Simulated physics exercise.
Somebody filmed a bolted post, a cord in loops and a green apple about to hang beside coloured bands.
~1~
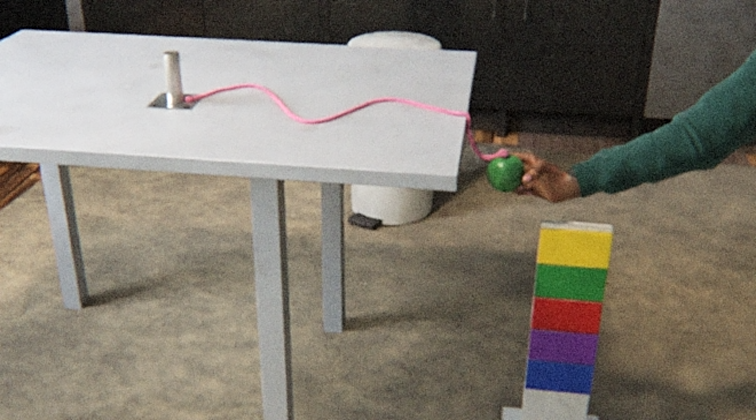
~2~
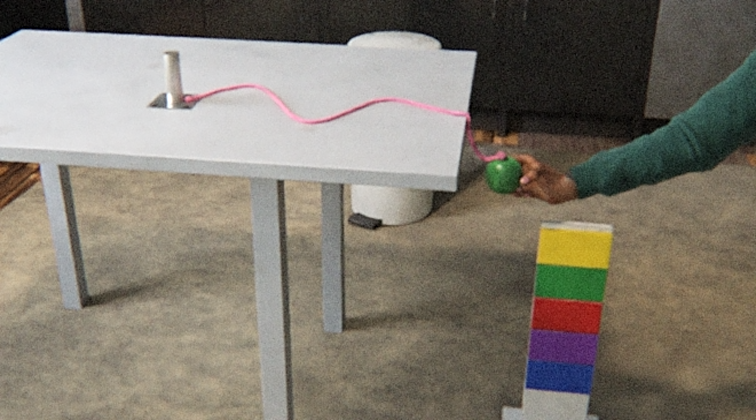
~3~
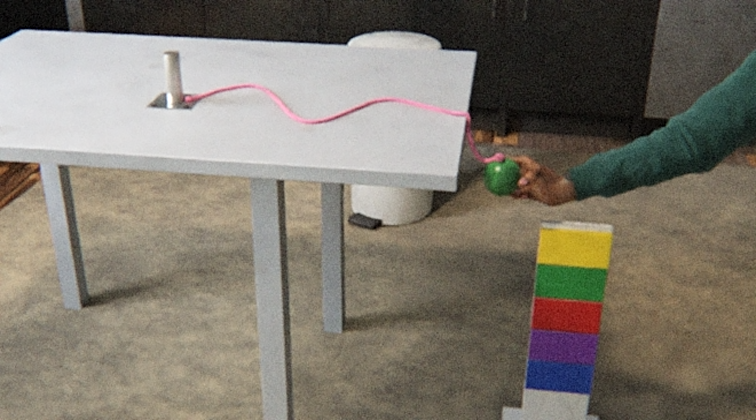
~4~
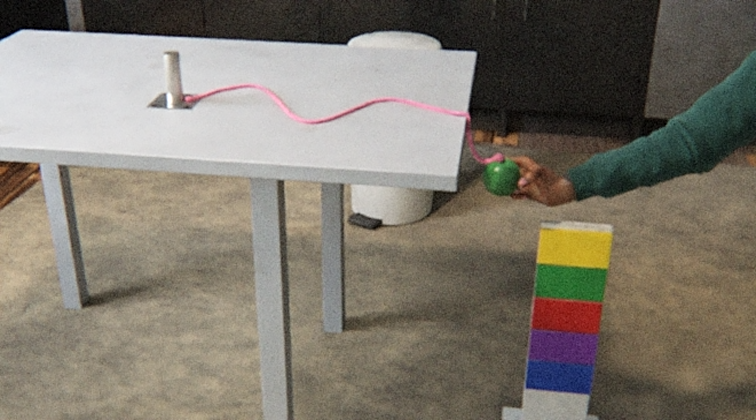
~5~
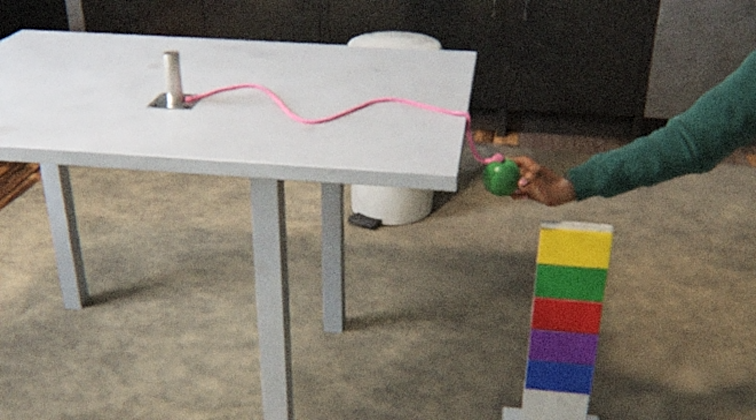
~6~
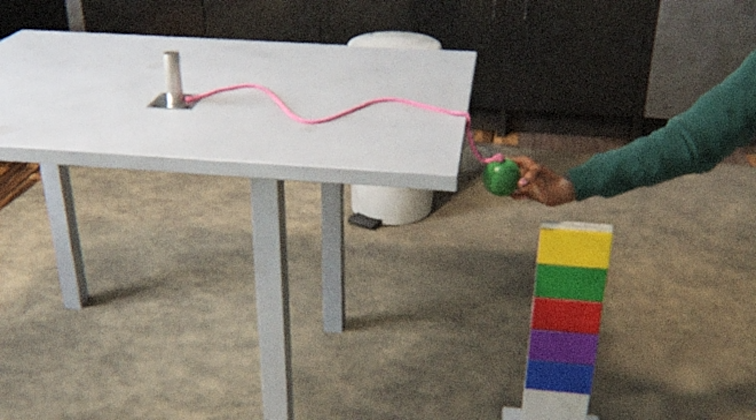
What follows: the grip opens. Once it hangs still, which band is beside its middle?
At red.
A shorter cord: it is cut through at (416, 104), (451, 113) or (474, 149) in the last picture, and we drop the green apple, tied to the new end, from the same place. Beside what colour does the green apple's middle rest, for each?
Taking them in turn: None, it hangs higher; yellow; green.
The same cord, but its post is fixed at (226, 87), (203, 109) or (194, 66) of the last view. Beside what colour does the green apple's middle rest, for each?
In that order: Purple; purple; green.
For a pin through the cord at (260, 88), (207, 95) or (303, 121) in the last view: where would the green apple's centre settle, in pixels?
About (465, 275), (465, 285) and (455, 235).
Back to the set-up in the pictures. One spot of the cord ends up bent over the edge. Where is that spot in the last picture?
The one at (366, 105).
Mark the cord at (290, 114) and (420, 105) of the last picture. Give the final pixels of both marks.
The first at (362, 108), the second at (466, 180).
Soon after, apple near (442, 283); level with green.
Then, apple near (475, 296); level with red.
At rest, apple near (464, 298); level with red. Its centre hangs level with the red band.
